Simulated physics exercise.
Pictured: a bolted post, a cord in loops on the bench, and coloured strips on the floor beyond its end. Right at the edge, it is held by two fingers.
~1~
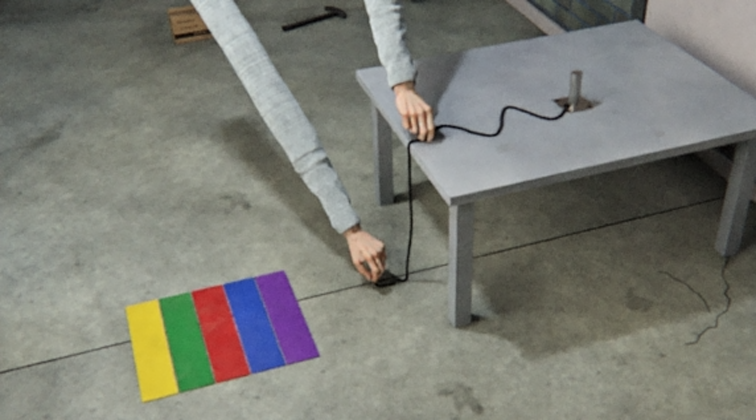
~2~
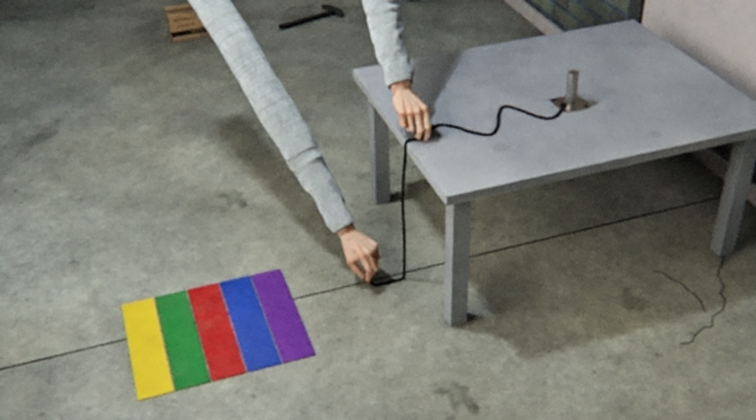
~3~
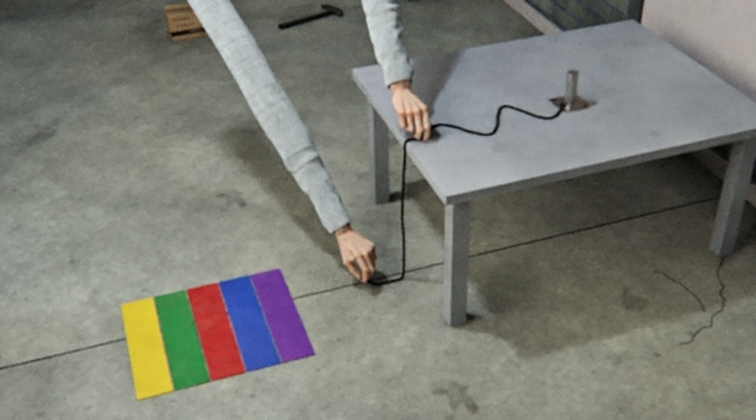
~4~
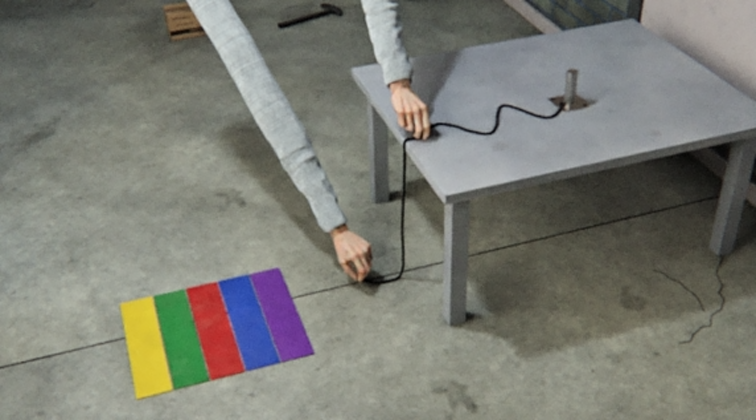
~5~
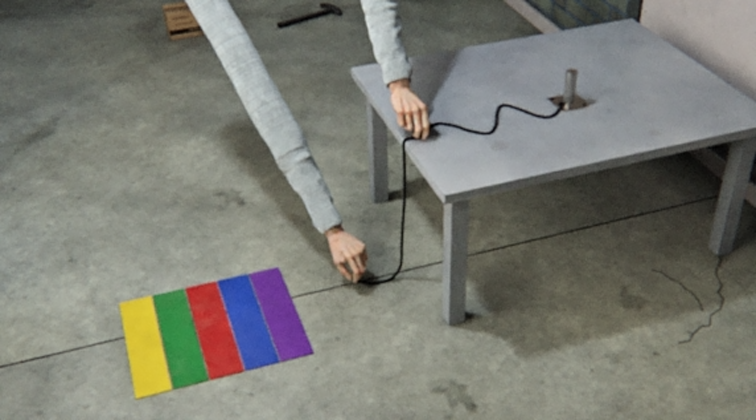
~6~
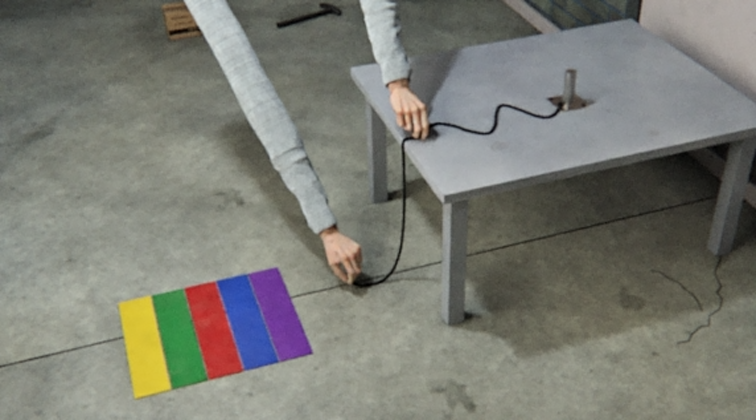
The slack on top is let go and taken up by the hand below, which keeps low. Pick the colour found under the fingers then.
Green is under them.
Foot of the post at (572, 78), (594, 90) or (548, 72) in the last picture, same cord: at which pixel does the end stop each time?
(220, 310), (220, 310) and (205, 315).
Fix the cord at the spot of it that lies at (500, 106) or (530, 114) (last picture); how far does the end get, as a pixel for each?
In order of the tries, it's near (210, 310) and near (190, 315).
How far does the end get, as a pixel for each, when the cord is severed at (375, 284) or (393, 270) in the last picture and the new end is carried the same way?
The pixels are close to (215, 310) and (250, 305), one per try.
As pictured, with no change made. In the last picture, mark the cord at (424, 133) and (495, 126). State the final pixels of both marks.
First: (362, 172). Second: (444, 129).
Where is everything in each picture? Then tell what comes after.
End (372, 278); purple (297, 343); blue (263, 352); red (228, 361); green (193, 370); yellow (157, 379), in the first frame.
End (365, 278); cord through (549, 119) (499, 116) (460, 128) (406, 146) (403, 208) (404, 264), in the second frame.
End (362, 278), in the third frame.
End (358, 278); cord through (548, 118) (498, 115) (459, 127) (405, 145) (403, 207) (403, 263), in the fourth frame.
End (353, 279), in the fifth frame.
End (348, 280); cord through (547, 118) (496, 115) (458, 127) (404, 145) (404, 206) (396, 264), in the sixth frame.
Soon after, end near (242, 305); over blue.
Then, end near (199, 315); over red.
At full stretch, end near (173, 321); over green. Over green.
